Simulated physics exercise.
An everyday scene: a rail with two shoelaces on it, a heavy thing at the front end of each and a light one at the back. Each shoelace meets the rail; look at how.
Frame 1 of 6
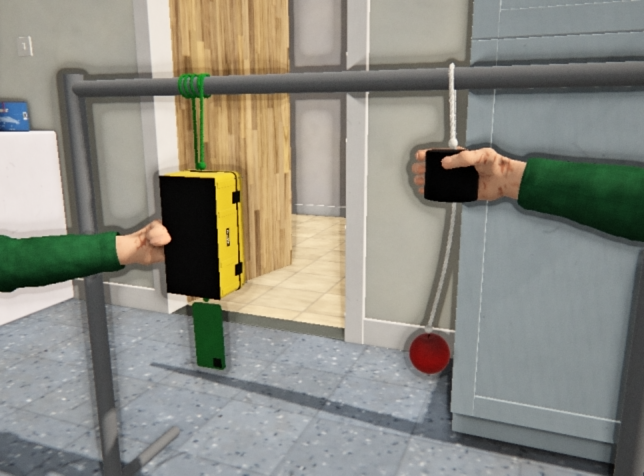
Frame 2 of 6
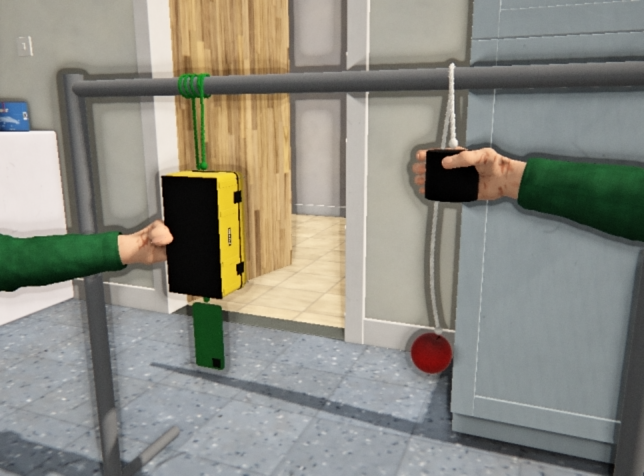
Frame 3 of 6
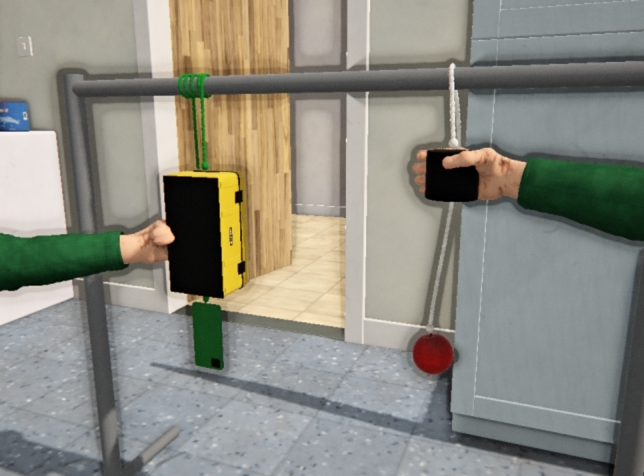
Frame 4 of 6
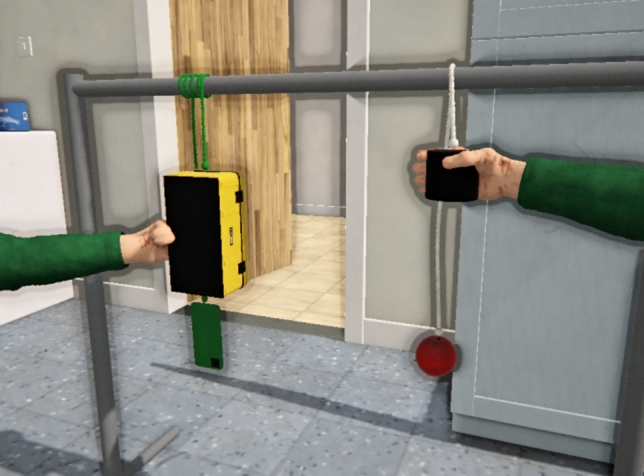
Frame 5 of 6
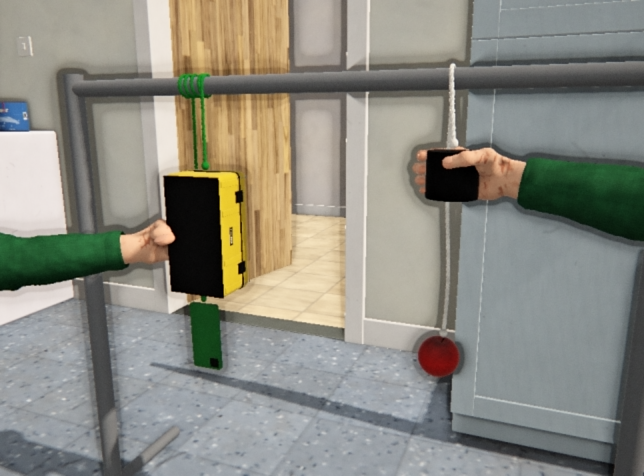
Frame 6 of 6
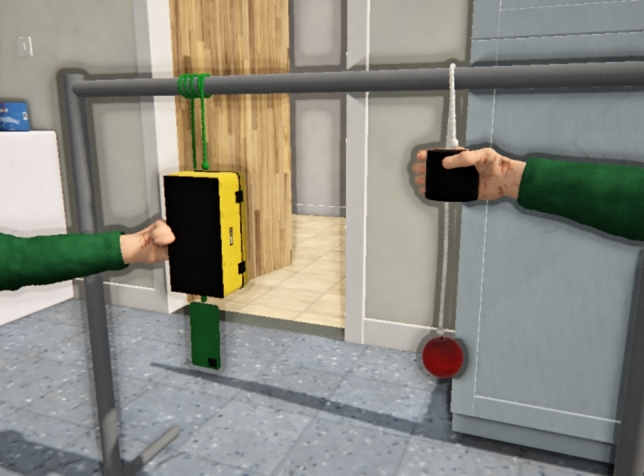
The clip shows two green-sleeved hands at a gray rail, the left against a yellow case by a wound green shoelace, the right holding a black object near a white shoelace, while the red object below drifts slightly right.
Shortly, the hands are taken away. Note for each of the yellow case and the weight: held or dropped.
Result: The yellow case held; the weight dropped.
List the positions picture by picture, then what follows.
In the first frame, yellow case (205, 233); weight (452, 175); left phone (209, 336); right apple (429, 353).
In the second frame, yellow case (207, 233); weight (452, 175).
In the third frame, yellow case (208, 232); weight (452, 175).
In the fourth frame, yellow case (208, 232); weight (452, 175).
In the fifth frame, yellow case (208, 232); weight (452, 175).
In the sixth frame, yellow case (208, 232); weight (452, 175); left shoelace wound several times round the rail; right shoelace only laid over the rail.
Then, 0.40 s on from there, yellow case off the floor near (209, 228); weight dropping near (439, 382).
Then, 0.76 s on from there, yellow case off the floor near (208, 230); weight on the floor.
In the end, yellow case off the floor near (208, 229); weight on the floor. The yellow case keeps its height and the weight runs down to the floor.
